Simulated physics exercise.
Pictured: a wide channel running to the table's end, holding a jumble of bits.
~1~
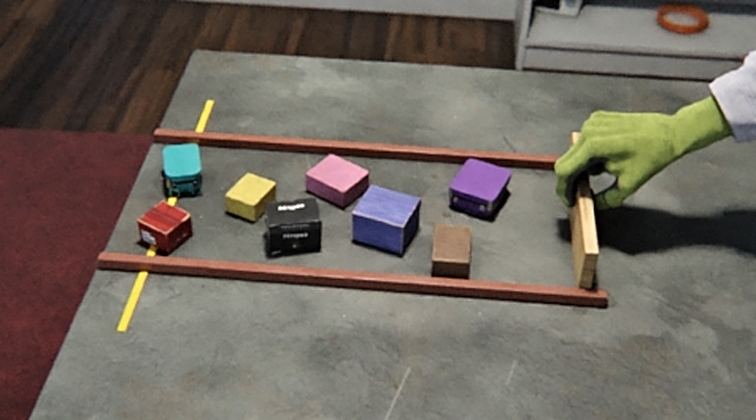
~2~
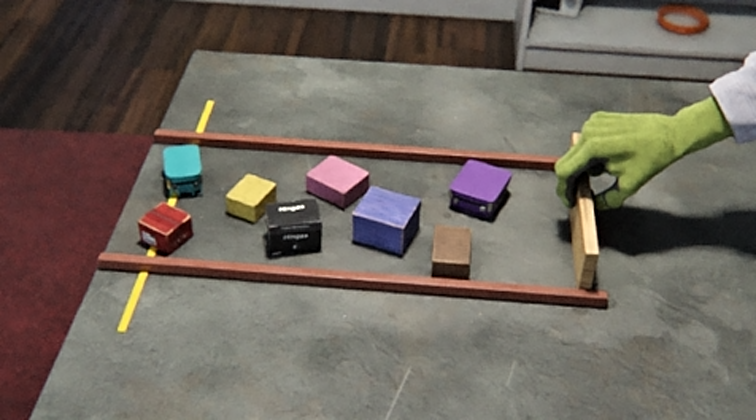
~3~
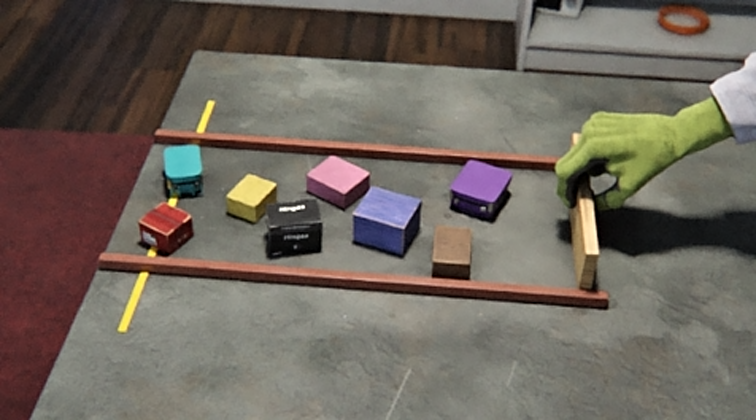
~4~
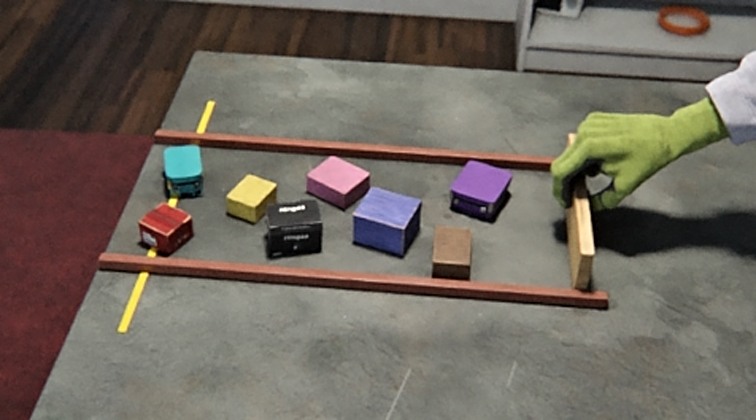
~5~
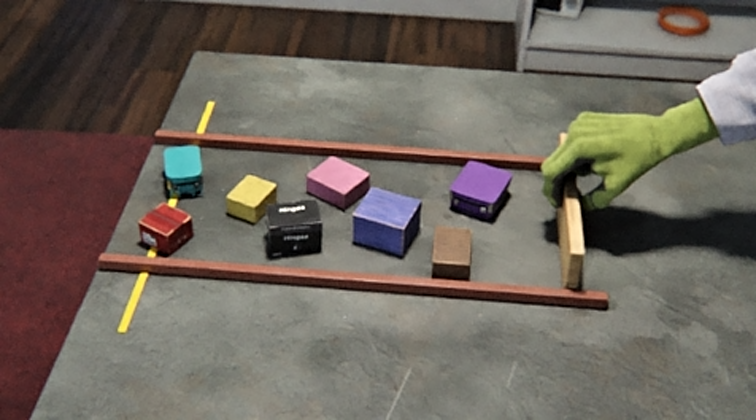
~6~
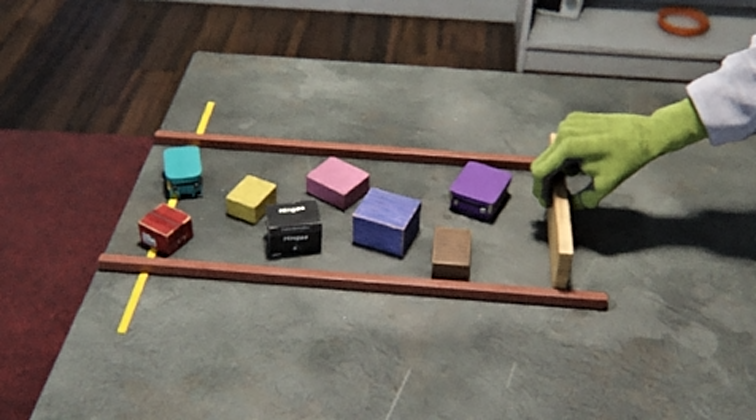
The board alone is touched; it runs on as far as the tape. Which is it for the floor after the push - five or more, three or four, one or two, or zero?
For the floor it is five or more.
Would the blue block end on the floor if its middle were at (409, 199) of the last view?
Well, this time it drops away.
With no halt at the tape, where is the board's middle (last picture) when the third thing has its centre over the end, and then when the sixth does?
First: Around (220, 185). Next: Around (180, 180).
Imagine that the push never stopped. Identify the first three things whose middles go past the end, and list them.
The turquoise case, the red box, the yellow block.
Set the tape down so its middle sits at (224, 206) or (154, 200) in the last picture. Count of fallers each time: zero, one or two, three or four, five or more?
First tape: Either one or two. Second tape: Five or over.
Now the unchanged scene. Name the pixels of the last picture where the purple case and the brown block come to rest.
(159, 169) and (138, 234).
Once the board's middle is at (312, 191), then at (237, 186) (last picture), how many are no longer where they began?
First 6, after that 8.
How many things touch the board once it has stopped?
That number would be 2.
Soon after, none off yet; turquoise case at rest near (184, 173); red box at rest near (166, 229); yellow block at rest near (252, 199).
Then, none off yet; turquoise case at rest near (184, 173); red box at rest near (166, 229); yellow block moving near (240, 198).
Further on, none off yet; turquoise case tipped a little near (123, 168); red box moved about its own width near (130, 218); yellow block moved well along near (151, 190).
By the end, the number that fall off is five or more; fallen, blue block, pink block, black box, yellow block, red box and turquoise case.
